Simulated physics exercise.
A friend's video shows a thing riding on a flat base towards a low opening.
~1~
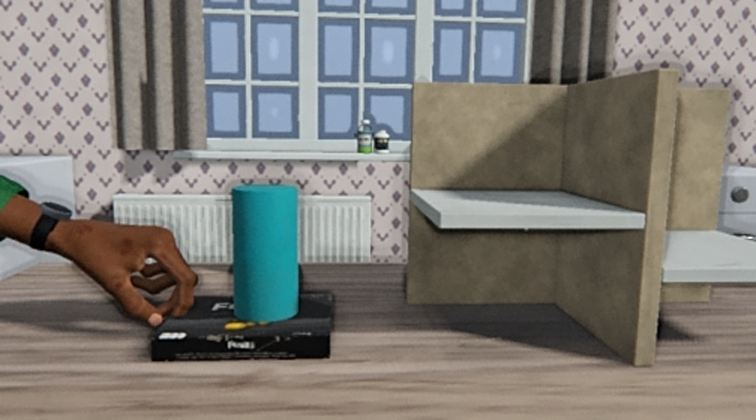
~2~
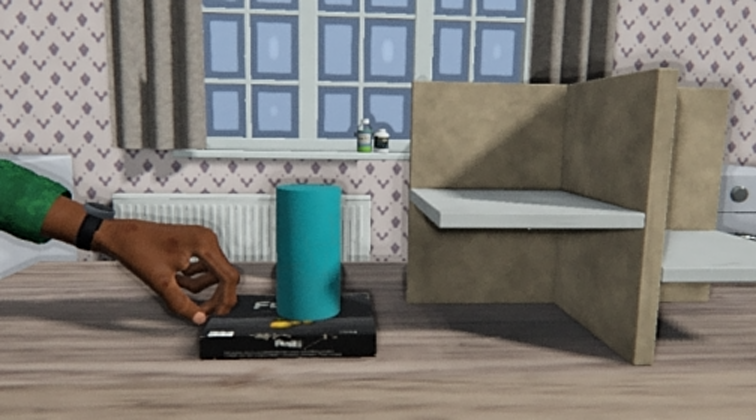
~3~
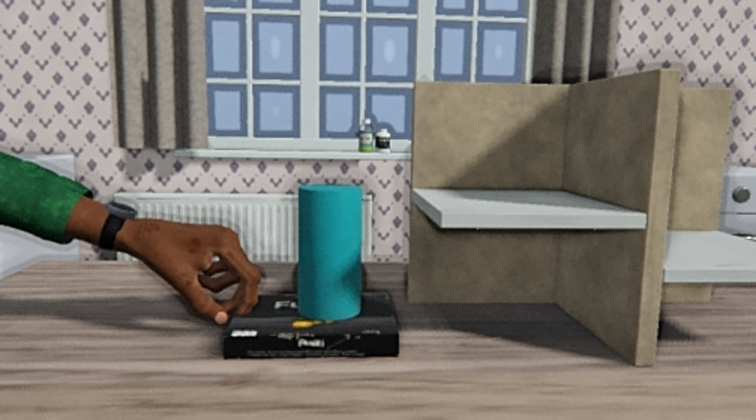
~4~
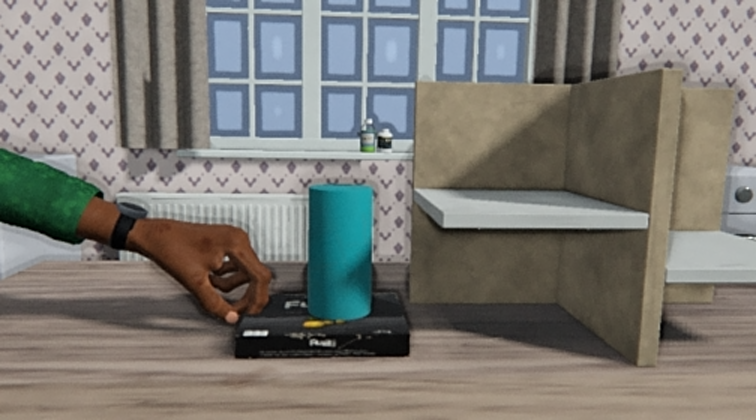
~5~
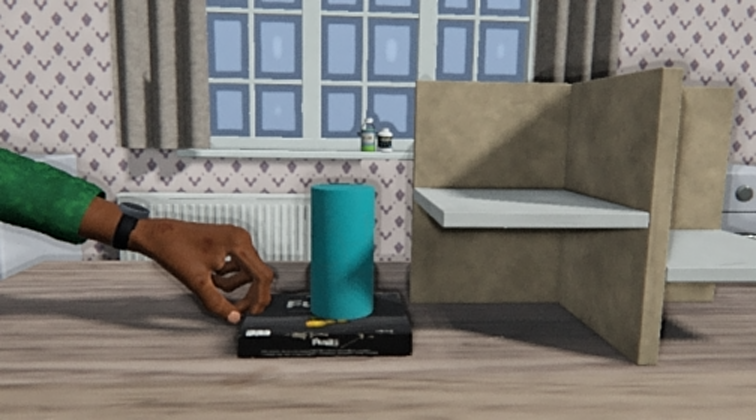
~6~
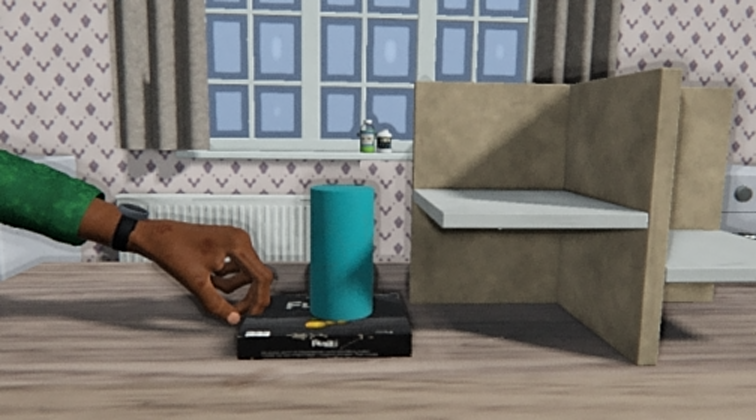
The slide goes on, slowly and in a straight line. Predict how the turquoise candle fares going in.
It does not fit.
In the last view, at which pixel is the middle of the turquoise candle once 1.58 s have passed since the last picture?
(384, 279).
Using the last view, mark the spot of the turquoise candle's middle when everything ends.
It comes to rest at about (372, 291) in the last picture.
Then, 1.04 s on from there, turquoise candle turned 15° from its first pose near (401, 245).
Then, 1.44 s on from there, turquoise candle turned 48° from its first pose near (405, 248).
Then, 1.58 s on from there, turquoise candle on its side near (384, 279).
In the end, the turquoise candle strikes the shelf, near (372, 291).
